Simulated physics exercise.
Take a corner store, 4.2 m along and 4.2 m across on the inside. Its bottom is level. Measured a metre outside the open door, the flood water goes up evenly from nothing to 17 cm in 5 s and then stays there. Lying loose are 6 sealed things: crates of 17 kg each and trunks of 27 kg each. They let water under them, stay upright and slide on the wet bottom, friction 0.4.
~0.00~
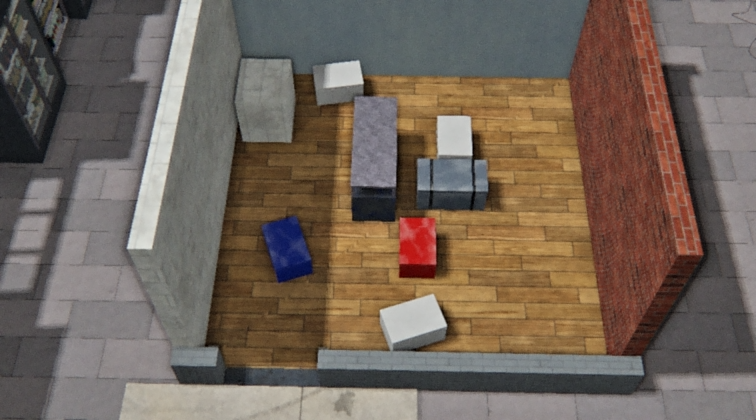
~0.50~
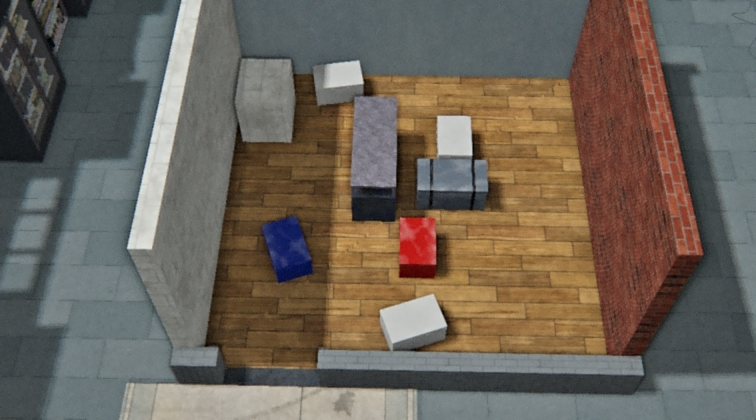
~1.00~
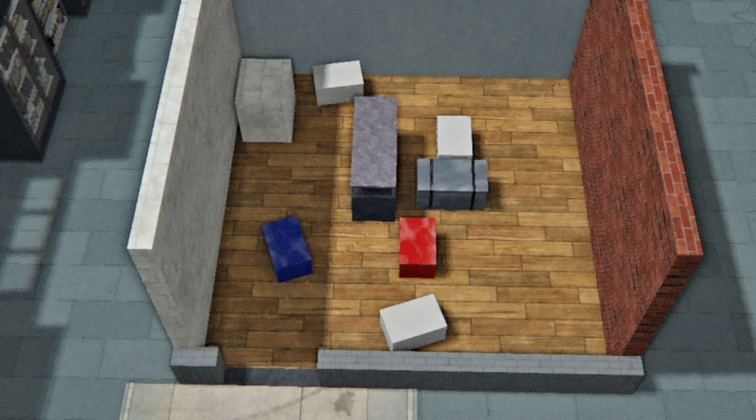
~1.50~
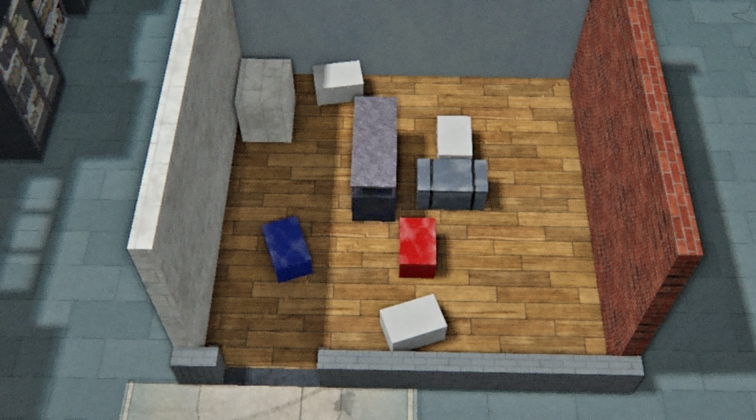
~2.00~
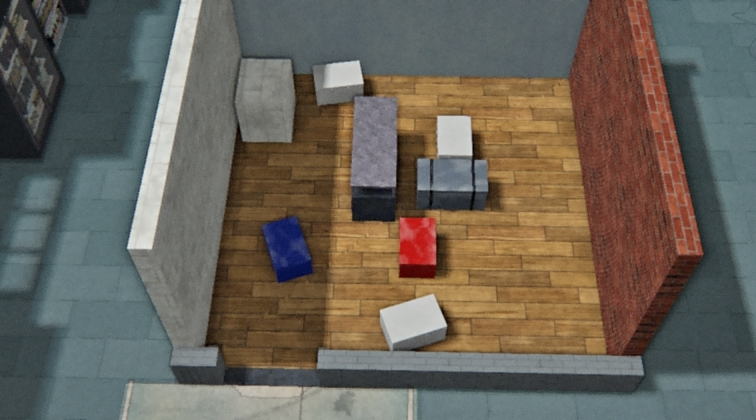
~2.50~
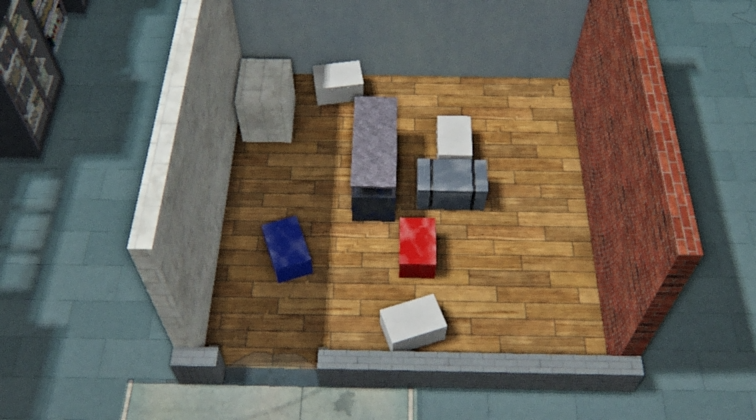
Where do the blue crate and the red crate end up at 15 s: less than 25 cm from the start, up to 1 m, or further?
Blue crate: Further; red crate: Up to 1 m.
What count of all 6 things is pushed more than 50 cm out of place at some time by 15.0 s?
I make it 3.
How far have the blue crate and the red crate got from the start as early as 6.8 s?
Roughly 30 and 5 cm.
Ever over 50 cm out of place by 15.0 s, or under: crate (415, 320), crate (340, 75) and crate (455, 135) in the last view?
Well, in sequence it's lower, greater, lower.
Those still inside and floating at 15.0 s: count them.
Total: 0.
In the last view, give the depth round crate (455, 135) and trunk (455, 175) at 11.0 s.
2 and 2 cm.
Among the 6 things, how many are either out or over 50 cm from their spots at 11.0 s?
The count is 1.
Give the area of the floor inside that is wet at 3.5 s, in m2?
My estimate is roughly 1.0 m2.
After 3.5 s the blue crate is near (286, 242), 0.0 m from its start, aground; the red crate is near (418, 241), 0.0 m from its start, aground; 0 afloat.
After 6.8 s the blue crate is near (295, 223), 0.3 m from its start, aground; the red crate is near (420, 241), 0.0 m from its start, aground; 0 afloat.
After 11.0 s the blue crate is near (346, 100), 2.1 m from its start, afloat; the red crate is near (423, 241), 0.1 m from its start, aground; 1 afloat.
After 15.0 s the blue crate is near (423, 105), 2.5 m from its start, aground; the red crate is near (471, 246), 0.6 m from its start, aground; 0 afloat.
